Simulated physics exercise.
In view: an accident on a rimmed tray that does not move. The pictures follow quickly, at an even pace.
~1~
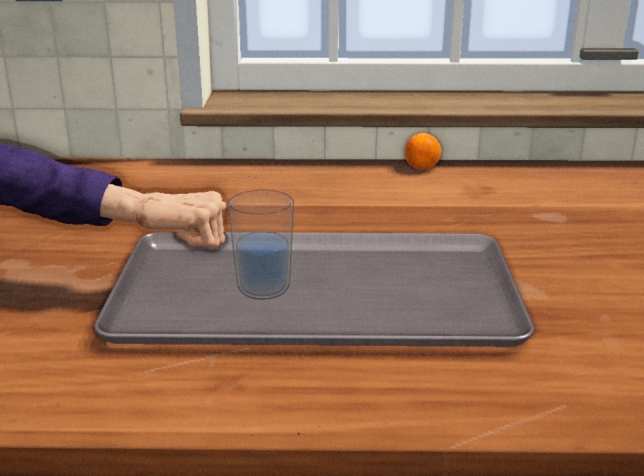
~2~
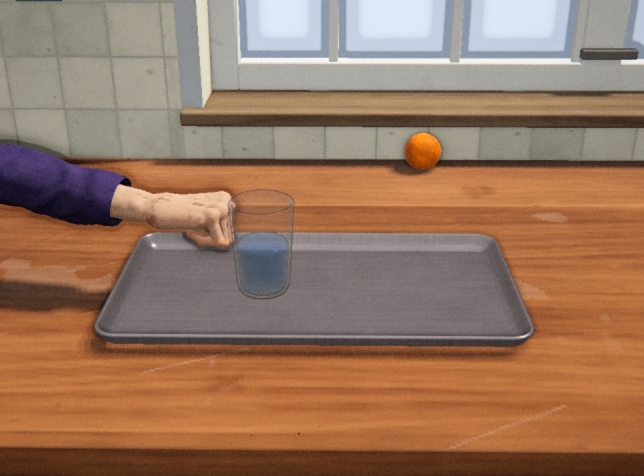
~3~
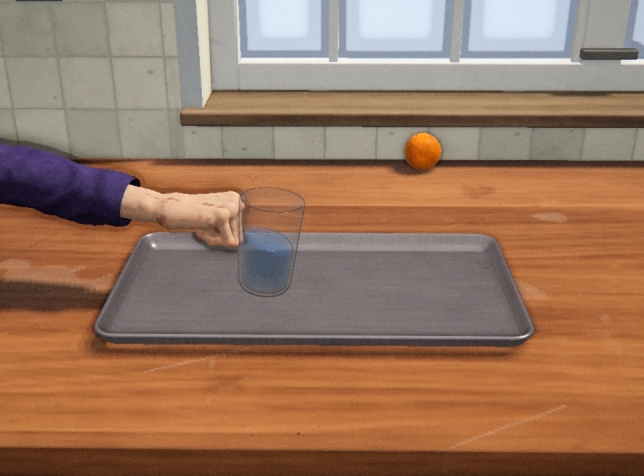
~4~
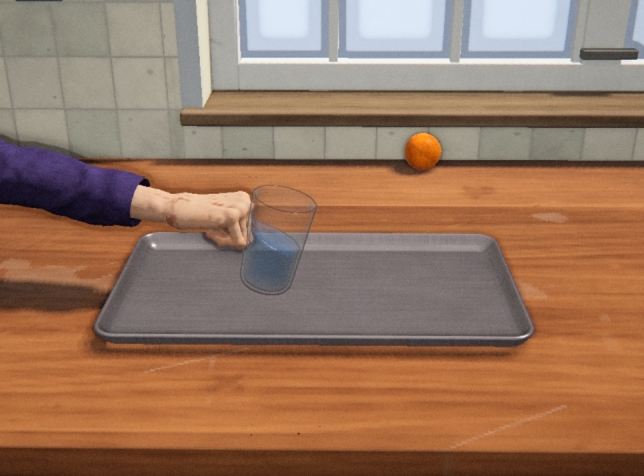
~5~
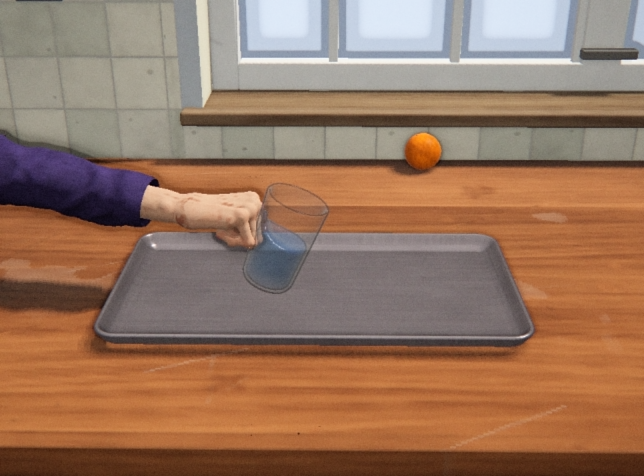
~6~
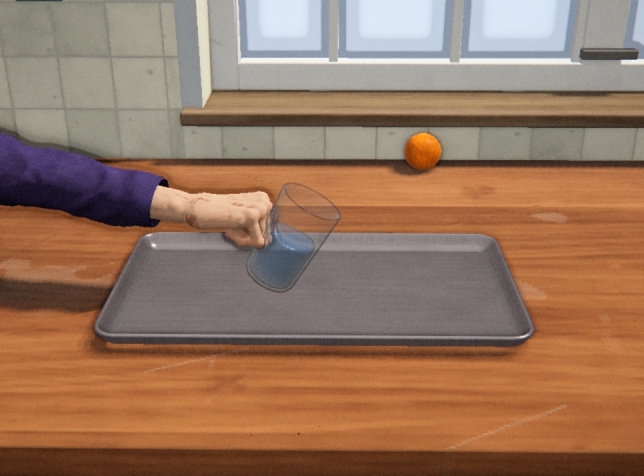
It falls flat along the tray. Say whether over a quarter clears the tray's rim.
As it turns out, over a quarter gets off the tray.
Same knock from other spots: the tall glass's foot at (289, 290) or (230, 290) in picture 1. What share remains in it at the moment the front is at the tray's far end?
Roughly 65 per cent, and 50 per cent.
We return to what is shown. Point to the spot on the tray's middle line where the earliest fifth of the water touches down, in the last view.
Close to (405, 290).
A moment on, the tall glass lies on its side and 99 per cent is in the glass, 1 on the tray and 0 above or beyond its rim.
Next, the tall glass lies on its side and 54 per cent is in the glass, 41 on the tray and 5 above or beyond its rim.
Then the tall glass lies on its side and 27 per cent is in the glass, 53 on the tray and 19 above or beyond its rim.
Later the tall glass lies on its side and 15 per cent is in the glass, 44 on the tray and 41 above or beyond its rim.
Finally, 59 per cent is held by tray and glass, 41 is off the tray.
